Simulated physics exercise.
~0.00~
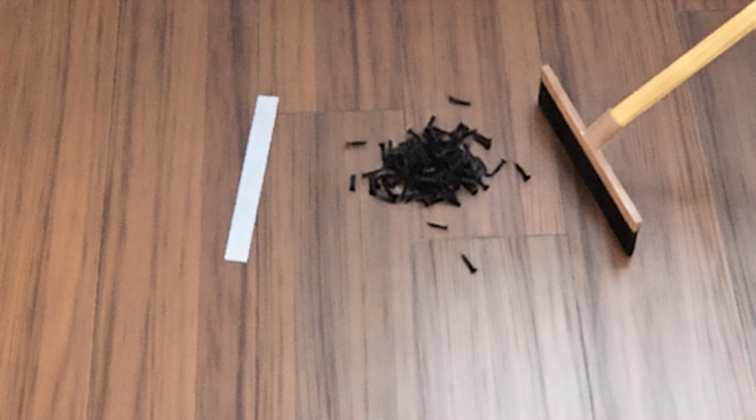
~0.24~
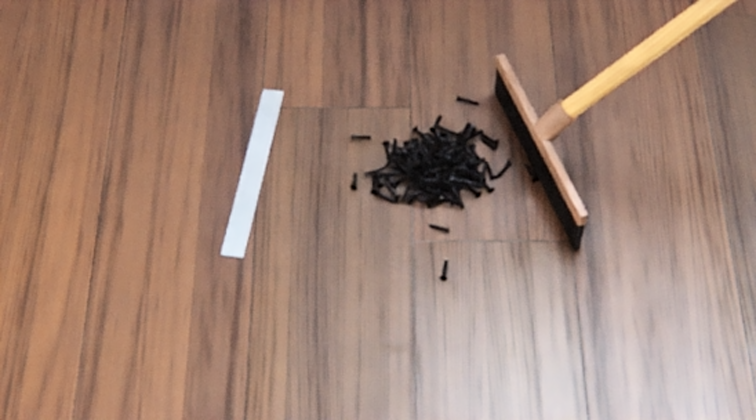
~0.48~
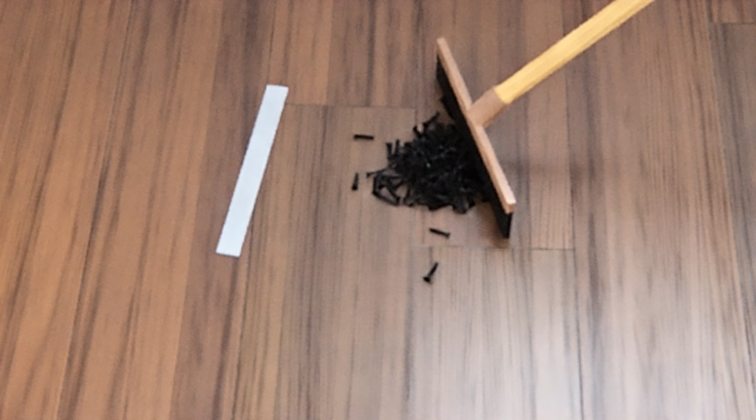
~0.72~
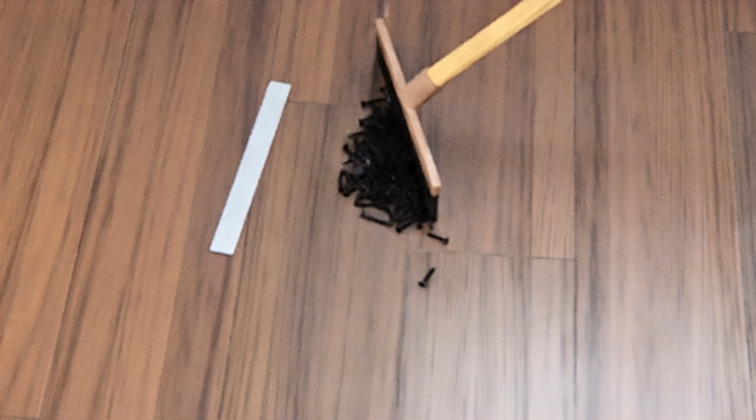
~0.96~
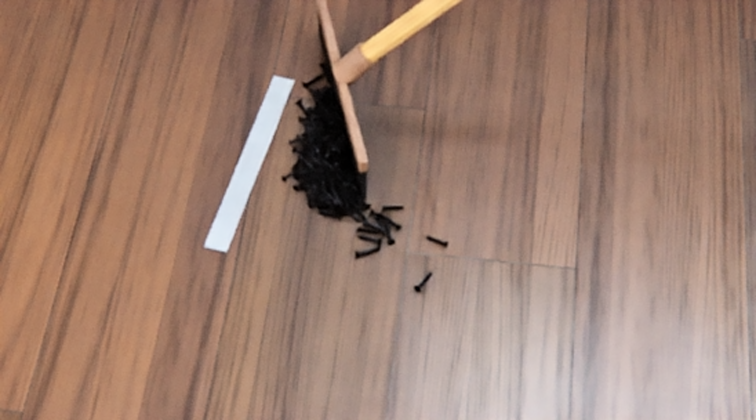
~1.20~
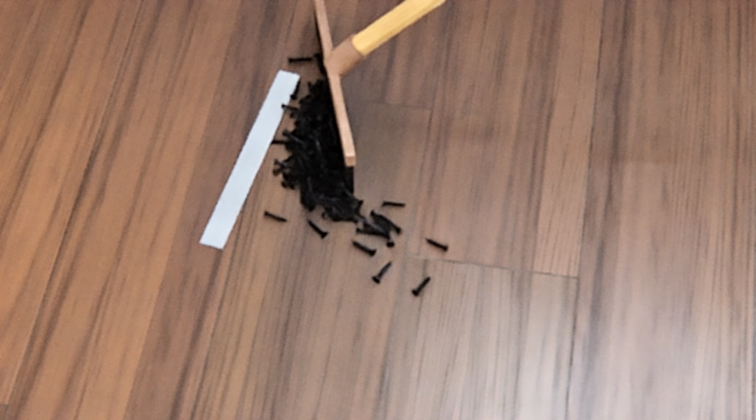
On a brown wood-plank floor, a loose heap of black screws lies between a pale, flat strip on the left and a squeegee with a wooden handle on the right. The squeegee slides left toward the heap as the view drifts slightly. Its dark blade meets the screws and pushes them along, while a couple of strays stay behind near the bottom. Nearing the strip, the heap stretches out along the blade and several screws trail from its lower end. Finally the blade slows just short of the strip, with the screws bunched close against its right side and others scattered below.
